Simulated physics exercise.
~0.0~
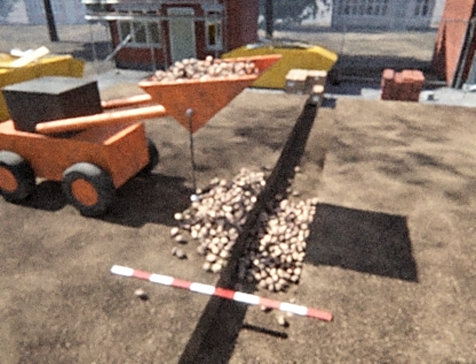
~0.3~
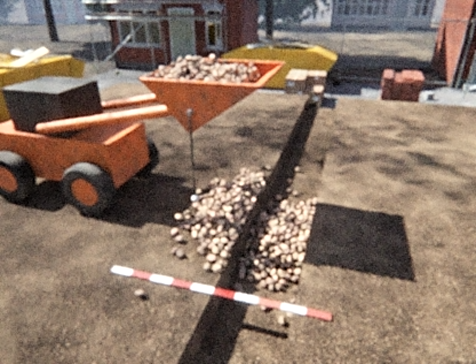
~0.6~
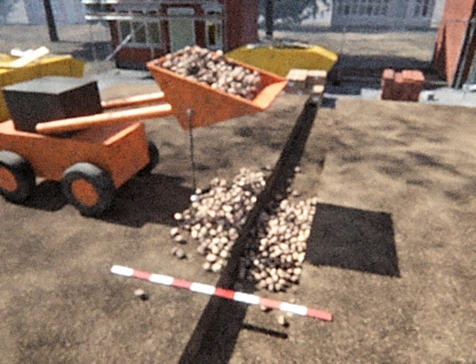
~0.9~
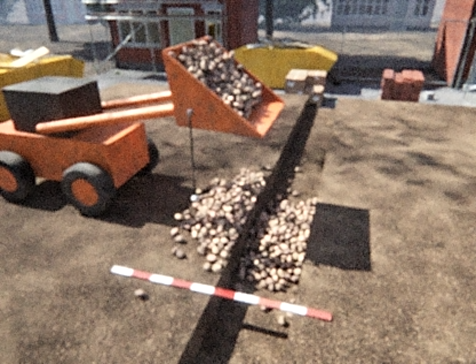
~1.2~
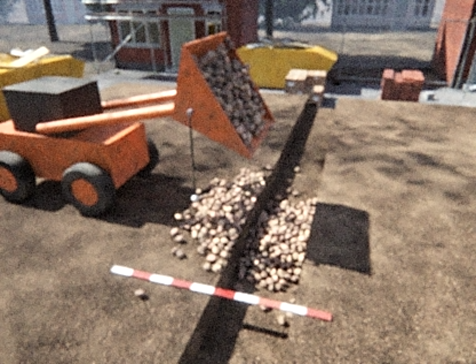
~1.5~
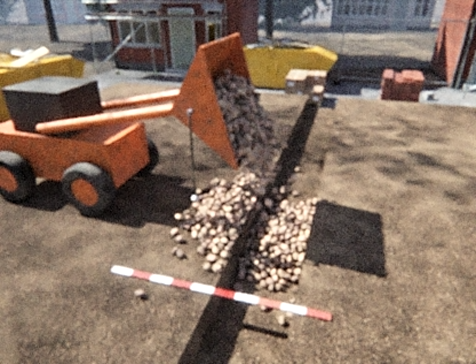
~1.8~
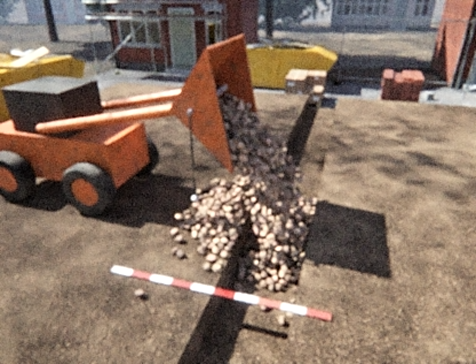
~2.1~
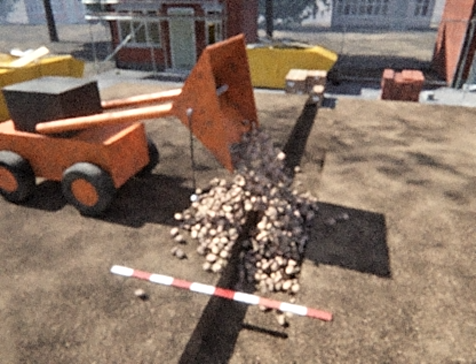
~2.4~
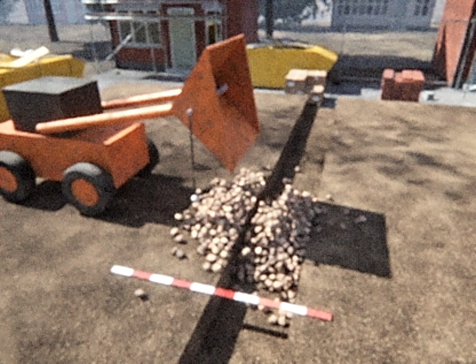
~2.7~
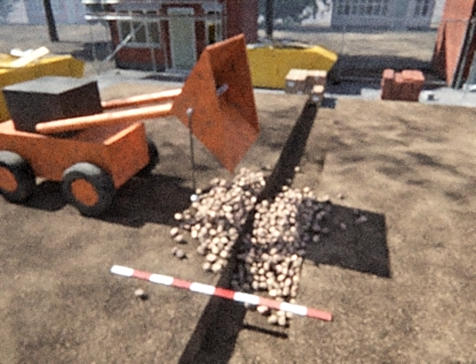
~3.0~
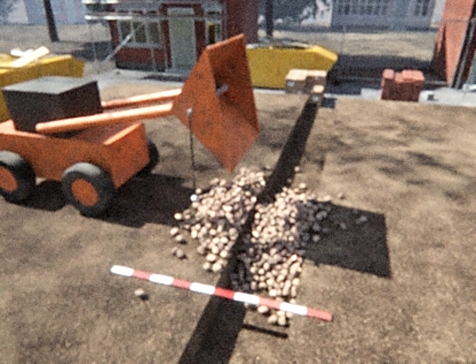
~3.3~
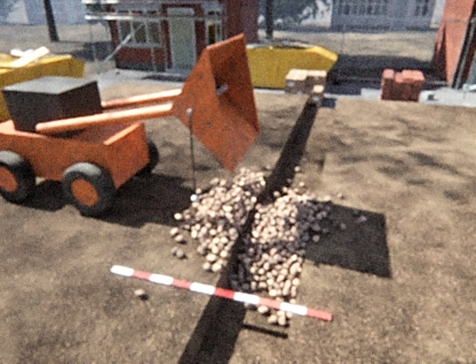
An orange loader tipped its raised bucket forward, pouring a full load of pale stones onto the heap already lying across a dark trench. A few stones rolled out to the right, then everything settled, with the emptied bucket still tilted steeply above the pile.
